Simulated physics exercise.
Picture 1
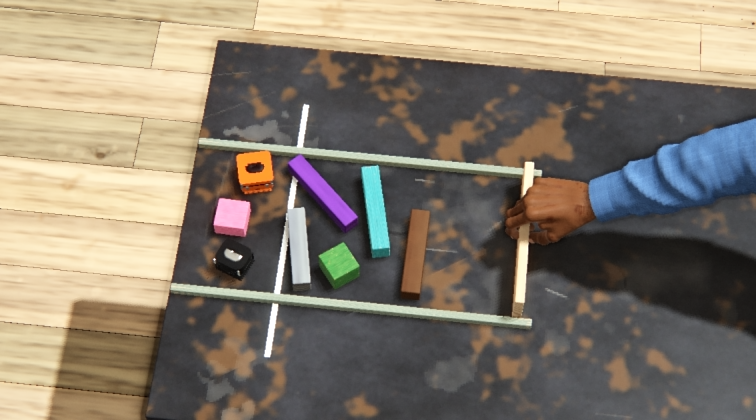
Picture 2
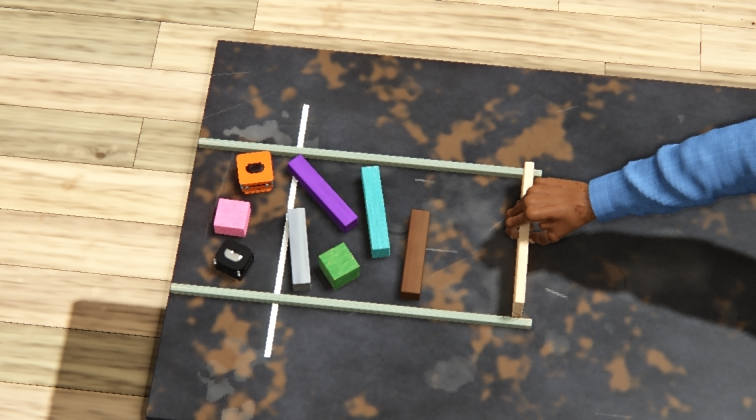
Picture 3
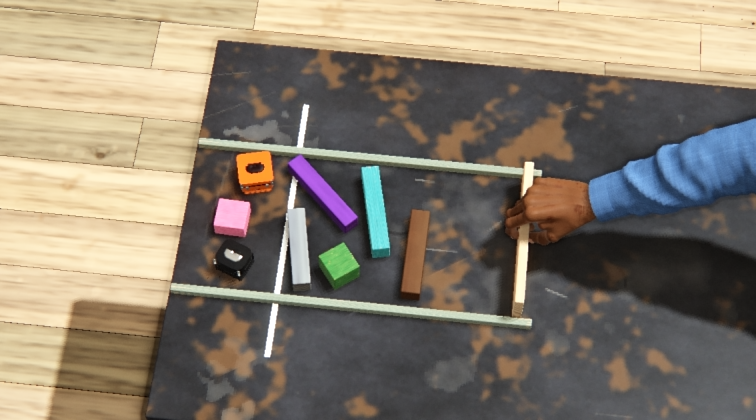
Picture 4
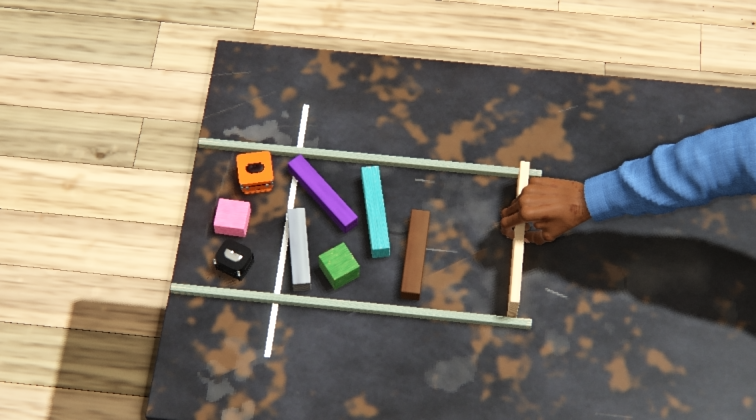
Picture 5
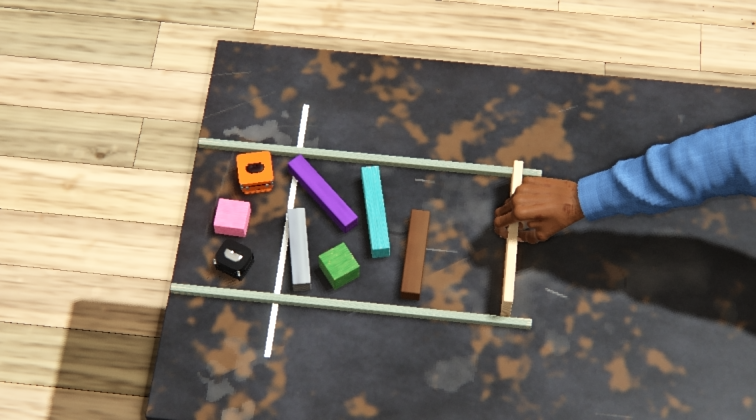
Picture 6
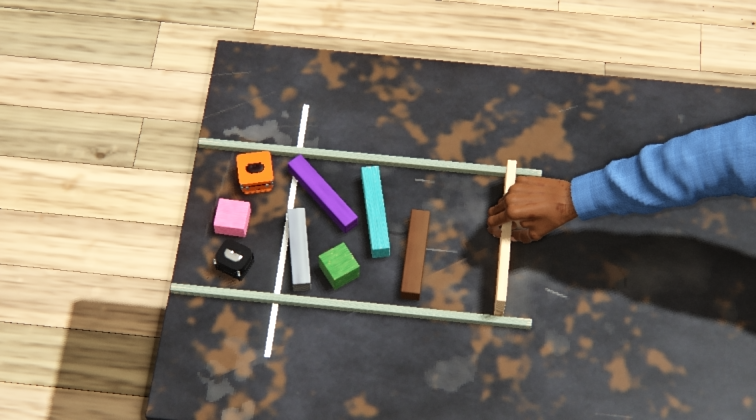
A wooden board, held by a hand in a blue sleeve, stayed still at first, then slid slightly left between two rails, while the colourful sticks and blocks near the white tape stayed put.
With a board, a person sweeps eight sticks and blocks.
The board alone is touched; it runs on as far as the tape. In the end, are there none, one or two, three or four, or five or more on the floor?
Band: Nil.
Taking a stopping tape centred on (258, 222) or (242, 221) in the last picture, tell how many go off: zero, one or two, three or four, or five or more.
For each in order, one or two and three to four.
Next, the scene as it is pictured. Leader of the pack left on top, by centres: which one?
Result: The black case.
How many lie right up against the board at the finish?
1 of them.
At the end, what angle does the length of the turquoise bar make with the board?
The angle is about 0 degrees.
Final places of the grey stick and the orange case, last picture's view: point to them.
You'll find the first one at (216, 241) and the second at (228, 167).
Soon after, none off yet; pink block at rest near (232, 218); black case at rest near (234, 260); orange case at rest near (256, 173).
At rest, the number that fall off is zero.
